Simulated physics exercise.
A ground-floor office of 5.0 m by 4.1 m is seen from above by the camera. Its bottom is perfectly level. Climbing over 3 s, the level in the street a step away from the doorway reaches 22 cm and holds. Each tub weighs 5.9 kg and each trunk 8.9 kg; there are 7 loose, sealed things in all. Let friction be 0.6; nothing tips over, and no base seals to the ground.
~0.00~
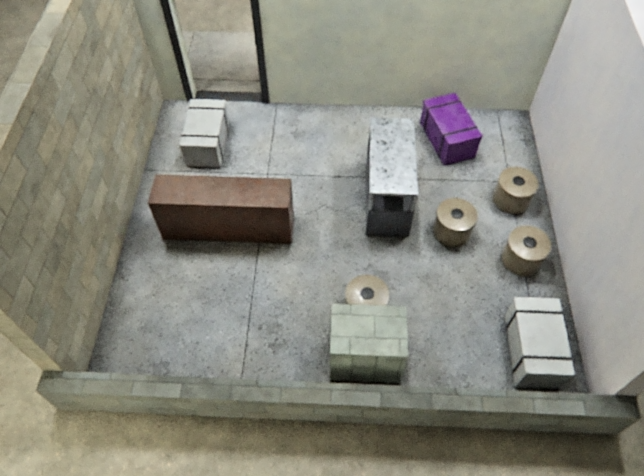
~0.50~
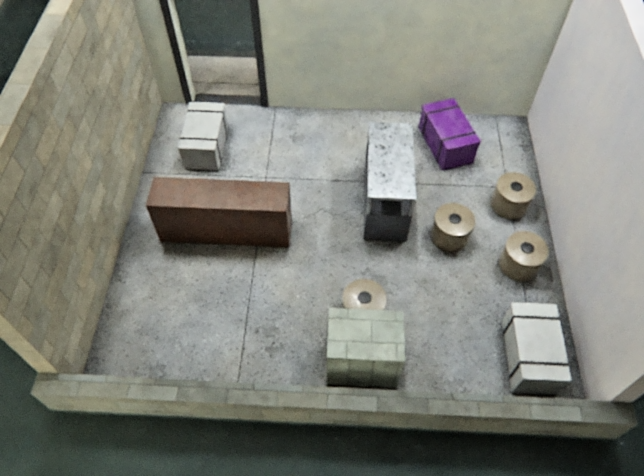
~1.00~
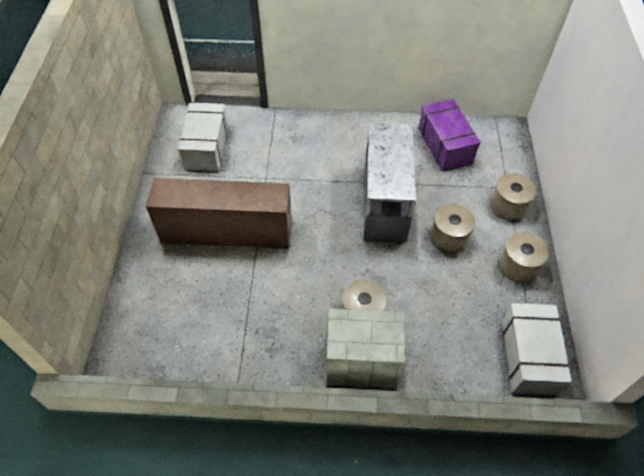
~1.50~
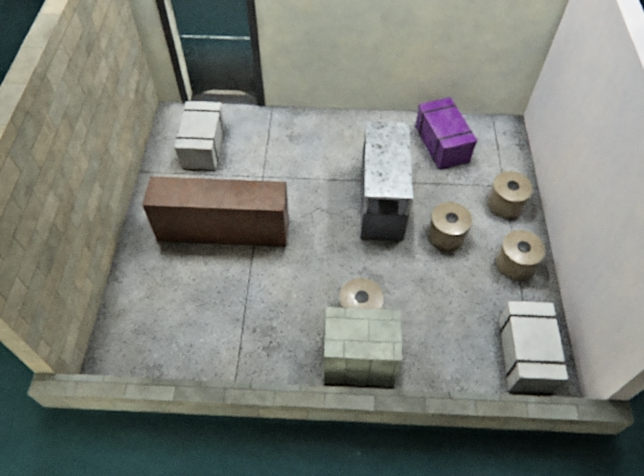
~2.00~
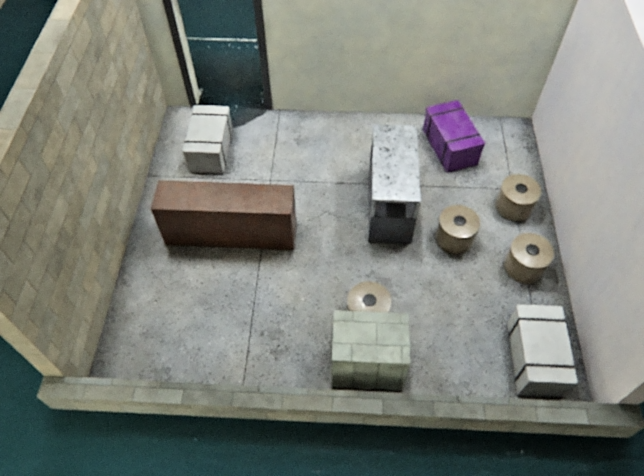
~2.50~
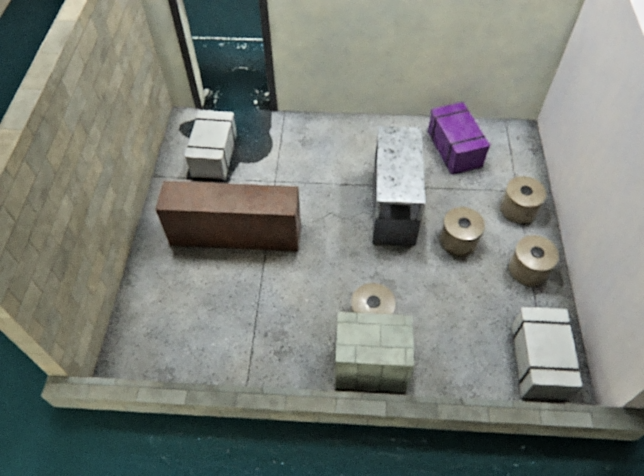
Walled room seen from above, dark water rising outside and starting to spread through the doorway around a pale crate.
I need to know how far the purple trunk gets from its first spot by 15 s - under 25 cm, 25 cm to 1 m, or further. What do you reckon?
I'd say 25 cm to 1 m.
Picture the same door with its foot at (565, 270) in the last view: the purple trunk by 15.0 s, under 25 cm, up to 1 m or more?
Observation: Purple trunk small displacement.
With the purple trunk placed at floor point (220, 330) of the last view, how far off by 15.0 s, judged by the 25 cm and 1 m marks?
Here it goes just a bit.
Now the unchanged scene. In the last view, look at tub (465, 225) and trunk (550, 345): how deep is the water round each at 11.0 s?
First about 2 cm, second about 6 cm.
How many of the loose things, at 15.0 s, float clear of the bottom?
At that moment it comes to 7.
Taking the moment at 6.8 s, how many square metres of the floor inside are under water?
Wet area: Approx. 13 m2.
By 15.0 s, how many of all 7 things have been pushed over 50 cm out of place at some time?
The total is 6.
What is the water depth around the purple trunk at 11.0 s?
About 3 cm.
After 3.5 s the purple trunk is near (460, 127), 0.0 m from its start, aground; 0 afloat.
After 6.8 s the purple trunk is near (460, 127), 0.0 m from its start, aground; 1 afloat.
After 11.0 s the purple trunk is near (461, 126), 0.0 m from its start, aground; 3 afloat.
After 15.0 s the purple trunk is near (498, 129), 0.4 m from its start, afloat; 7 afloat.
